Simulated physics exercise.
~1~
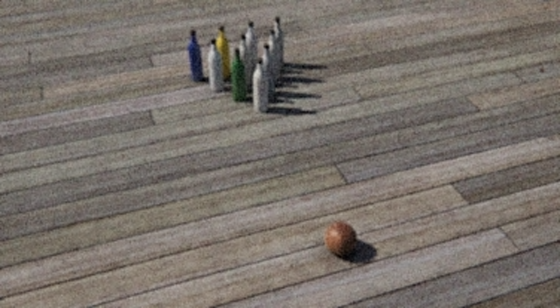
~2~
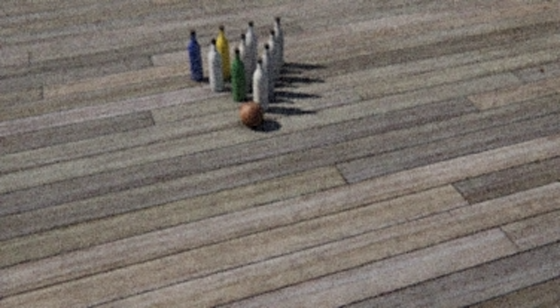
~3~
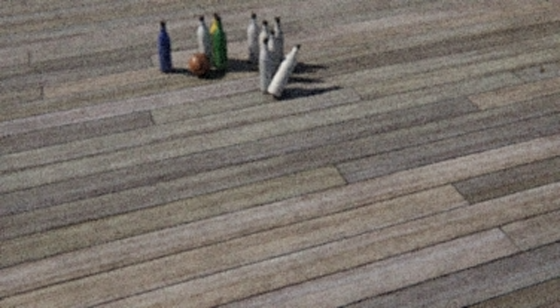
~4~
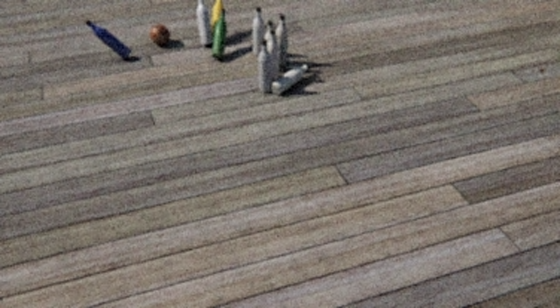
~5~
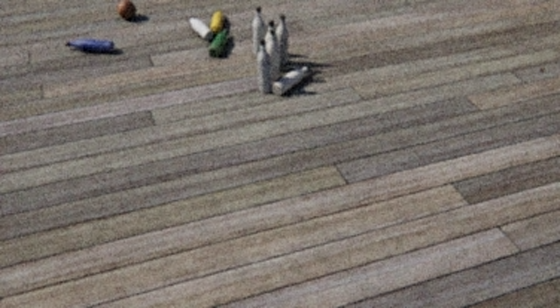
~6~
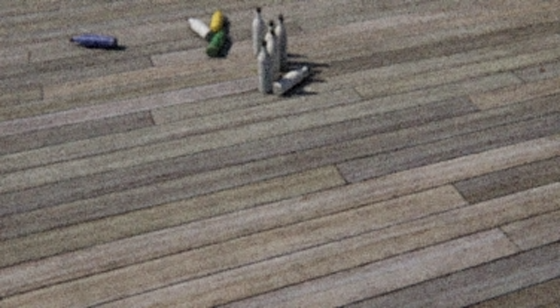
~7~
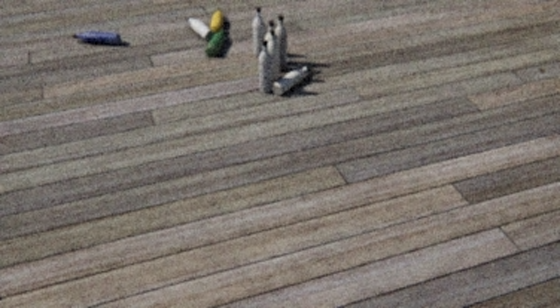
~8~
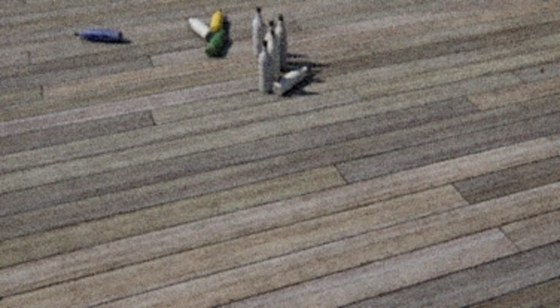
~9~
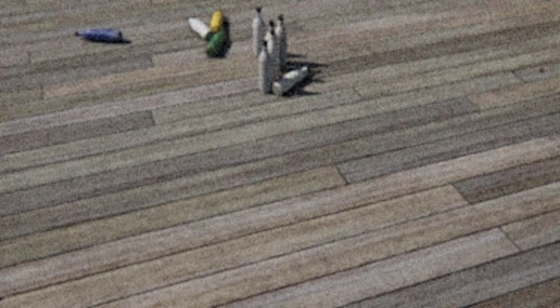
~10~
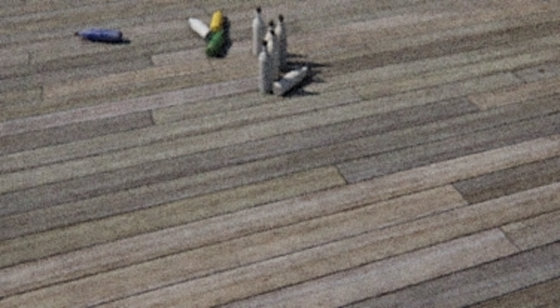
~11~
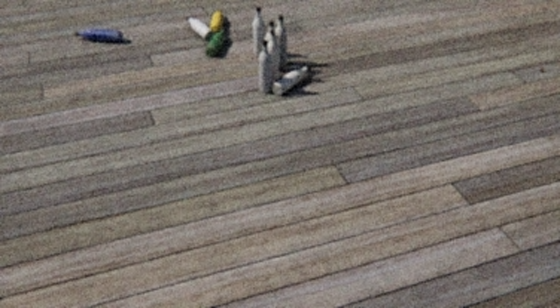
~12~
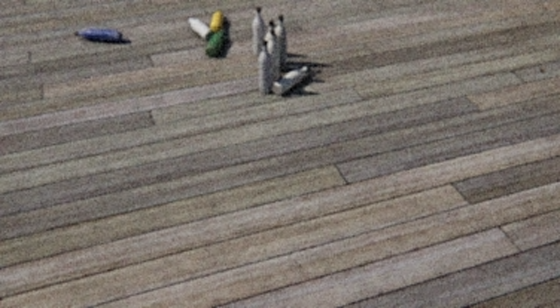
On a floor of weathered wooden planks, seen from above at an angle, a cluster of capped bottles stands in a wedge near the top, mostly pale, with a blue one at the left, a yellow one behind and a green one in front. A brown wooden ball rolls from the lower right up and leftward into the group. It pushes past the green bottle, tipping a pale one at the right, and then knocks the blue one over at the left. The green, yellow and another pale bottle topple together as the ball rolls out of view at the top. Five bottles end up lying down, while the remaining pale ones stay standing.
